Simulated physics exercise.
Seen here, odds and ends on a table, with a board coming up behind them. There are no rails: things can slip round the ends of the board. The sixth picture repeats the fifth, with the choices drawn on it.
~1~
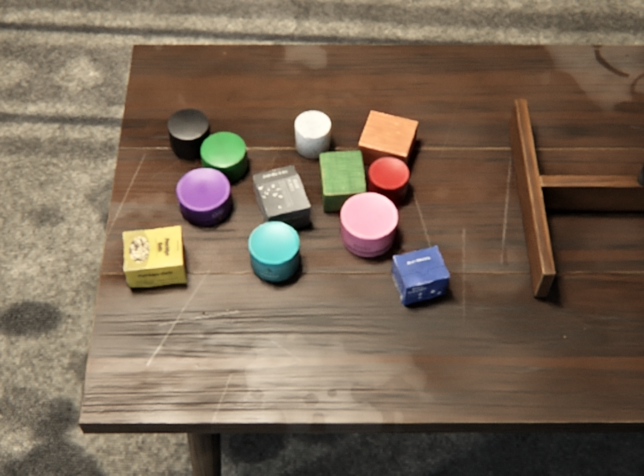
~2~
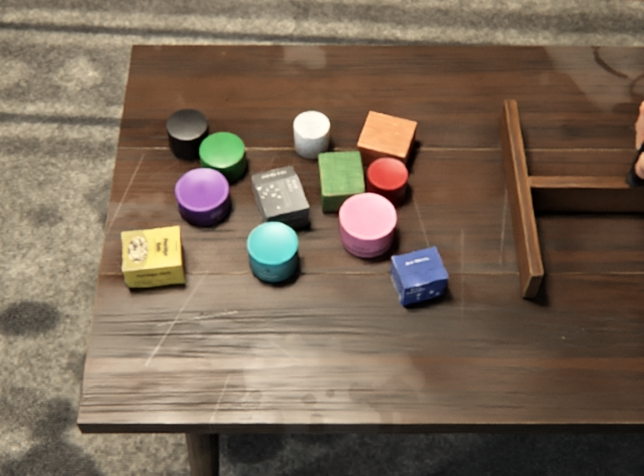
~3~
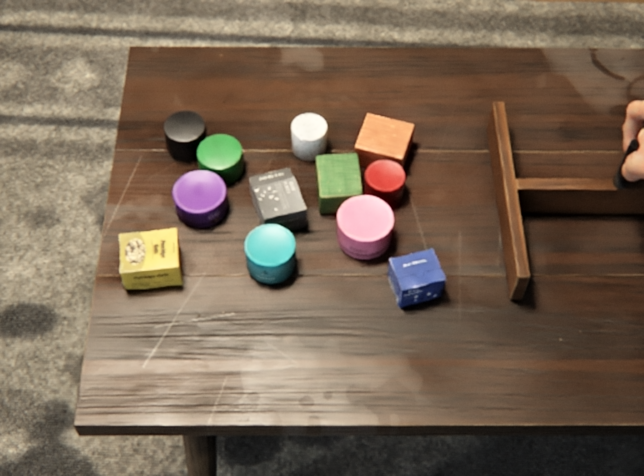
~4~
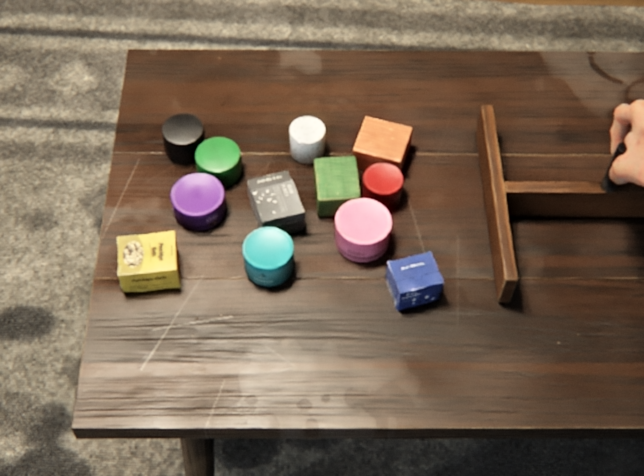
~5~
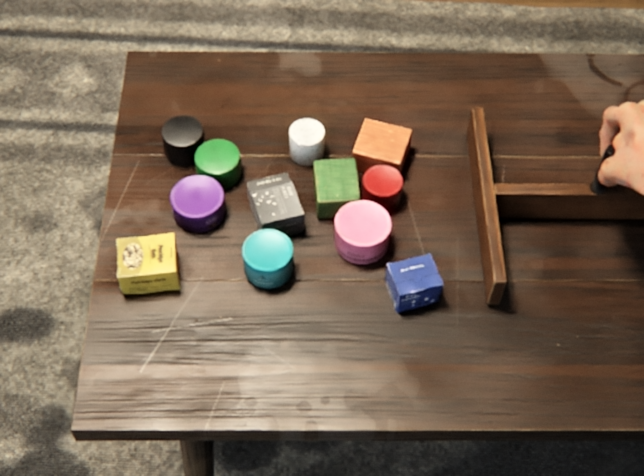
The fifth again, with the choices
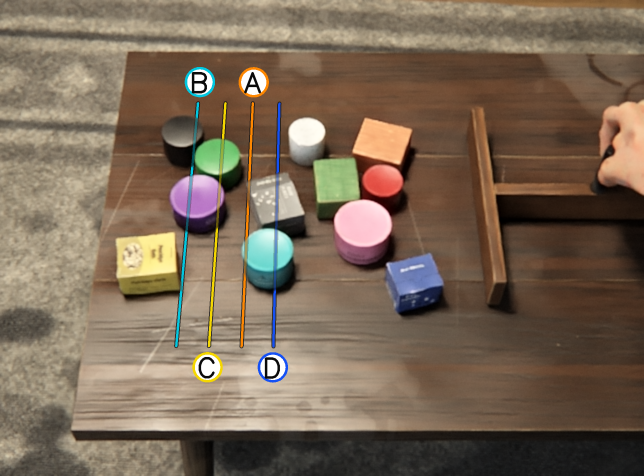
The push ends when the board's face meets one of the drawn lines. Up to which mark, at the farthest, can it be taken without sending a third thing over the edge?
No third one falls up to C.
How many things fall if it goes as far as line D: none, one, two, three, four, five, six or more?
The count is none.
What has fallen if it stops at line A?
The purple jar goes over.
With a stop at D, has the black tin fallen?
By then, no.
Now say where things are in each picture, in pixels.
In the first frame, turquoise tub (275, 252); grey packet (281, 200); black tin (190, 134).
In the second frame, board (523, 182); purple jar (203, 198).
In the third frame, board (511, 183); green block (338, 183).
In the fourth frame, board (499, 187); green tin (218, 163).
In the fifth frame, board (488, 189); white pot (307, 142); red jar (382, 189); pink jar (362, 232).
On the marked copy, A at (248, 214); B at (188, 214); C at (218, 214); D at (277, 214).
Taking C. A third of the way, board (393, 188); blue box (365, 281); orange block (357, 150).
Two thirds of the way, board (297, 188); purple jar (138, 214); black tin (173, 134).
When it is over, board (221, 188); yellow packet over the edge; purple jar over the edge; two fallen.
As for the rest, A is within the limit but short; B drops four; D is within the limit but short.
